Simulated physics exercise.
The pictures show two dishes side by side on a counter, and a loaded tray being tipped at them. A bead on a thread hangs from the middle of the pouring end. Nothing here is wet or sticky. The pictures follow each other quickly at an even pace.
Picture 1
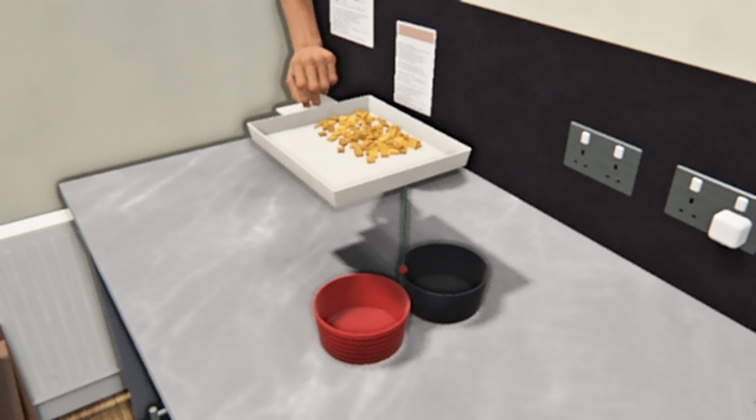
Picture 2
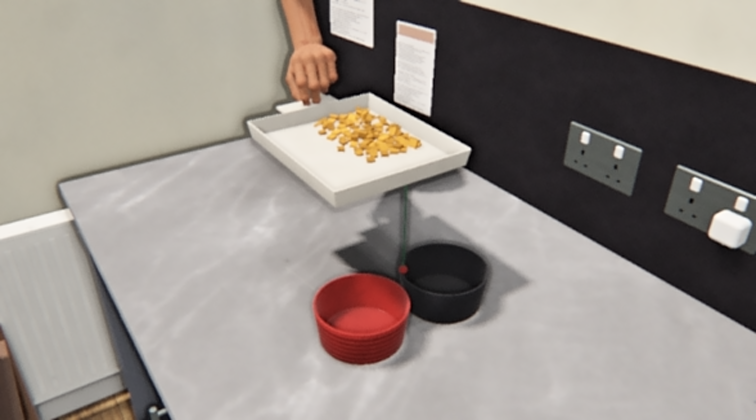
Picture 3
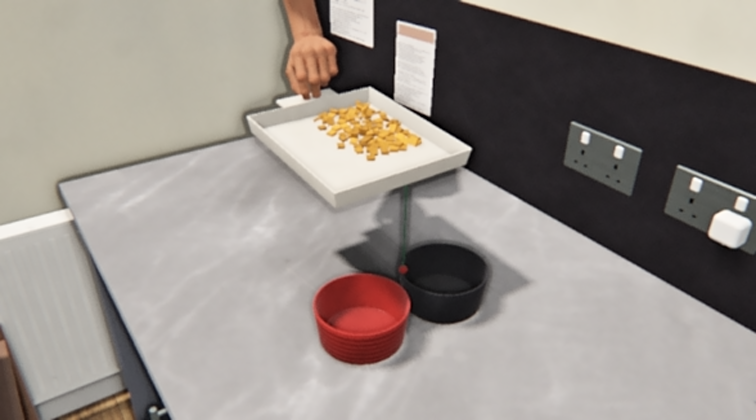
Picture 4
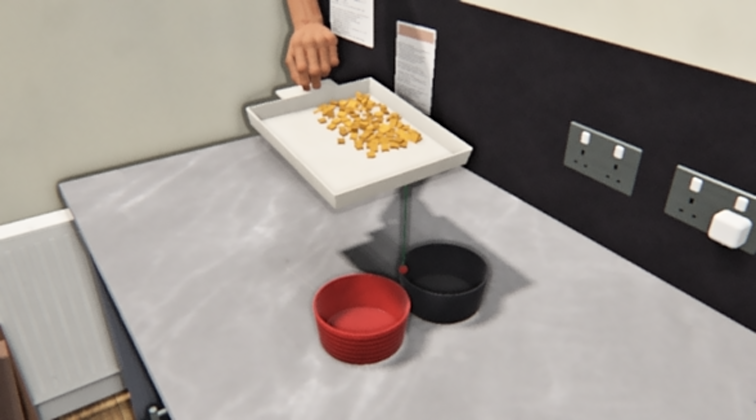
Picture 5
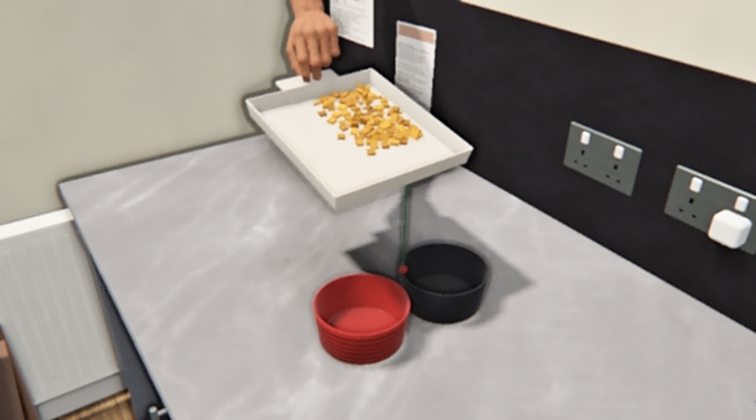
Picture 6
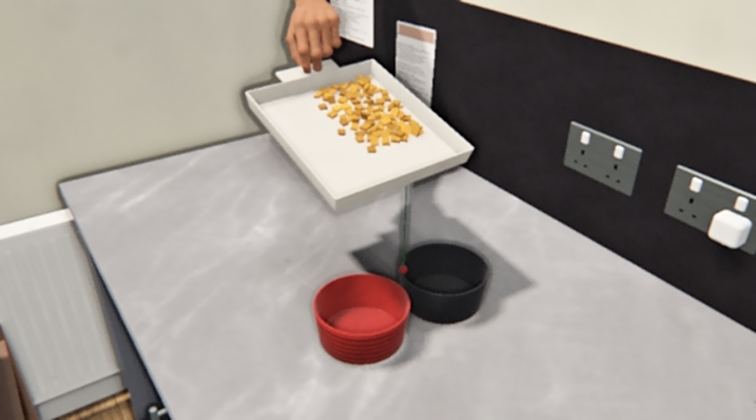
A hand holds a shallow white tray of small golden-yellow crackers above a grey marbled counter, seen from above at an angle in a room with a black wall panel. A red dish sits at the front left of a black one below the tray, with a small red bead on a thread and sockets at right. The hand gradually raises the tray's far end, tilting it slightly, while the camera stays still.
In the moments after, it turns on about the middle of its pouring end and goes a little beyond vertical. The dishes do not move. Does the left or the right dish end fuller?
It favours the left dish.
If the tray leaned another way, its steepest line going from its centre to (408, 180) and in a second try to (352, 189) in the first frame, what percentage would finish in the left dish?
First some 10, then 100 per cent.
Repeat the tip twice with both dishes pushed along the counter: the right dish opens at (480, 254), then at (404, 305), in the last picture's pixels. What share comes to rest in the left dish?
About 50 and 10 per cent.
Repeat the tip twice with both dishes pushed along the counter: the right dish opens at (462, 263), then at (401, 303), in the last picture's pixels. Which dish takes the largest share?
One: The left one. Two: The right one.
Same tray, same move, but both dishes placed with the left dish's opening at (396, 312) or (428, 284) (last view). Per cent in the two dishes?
In turn 80 and 40 in a hundred.
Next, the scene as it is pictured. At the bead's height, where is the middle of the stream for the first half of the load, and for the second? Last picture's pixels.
The first part at (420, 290); the rest at (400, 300).
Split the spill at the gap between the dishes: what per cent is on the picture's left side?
Near 0 %.
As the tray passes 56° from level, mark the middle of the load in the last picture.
Roughly at (404, 165).
Shortly afterwards, tray tipped steeply; the whole lot on the tray.
Next, tray tipped right over; all but a few on the tray; only a few in the left dish; only a few outside both.
Some moments later, tray tipped past a quarter turn; near half in the left dish; a little in the right dish; near half outside both.
In the end, tray tipped past a quarter turn; near half in the left dish; a little in the right dish; near half outside both.
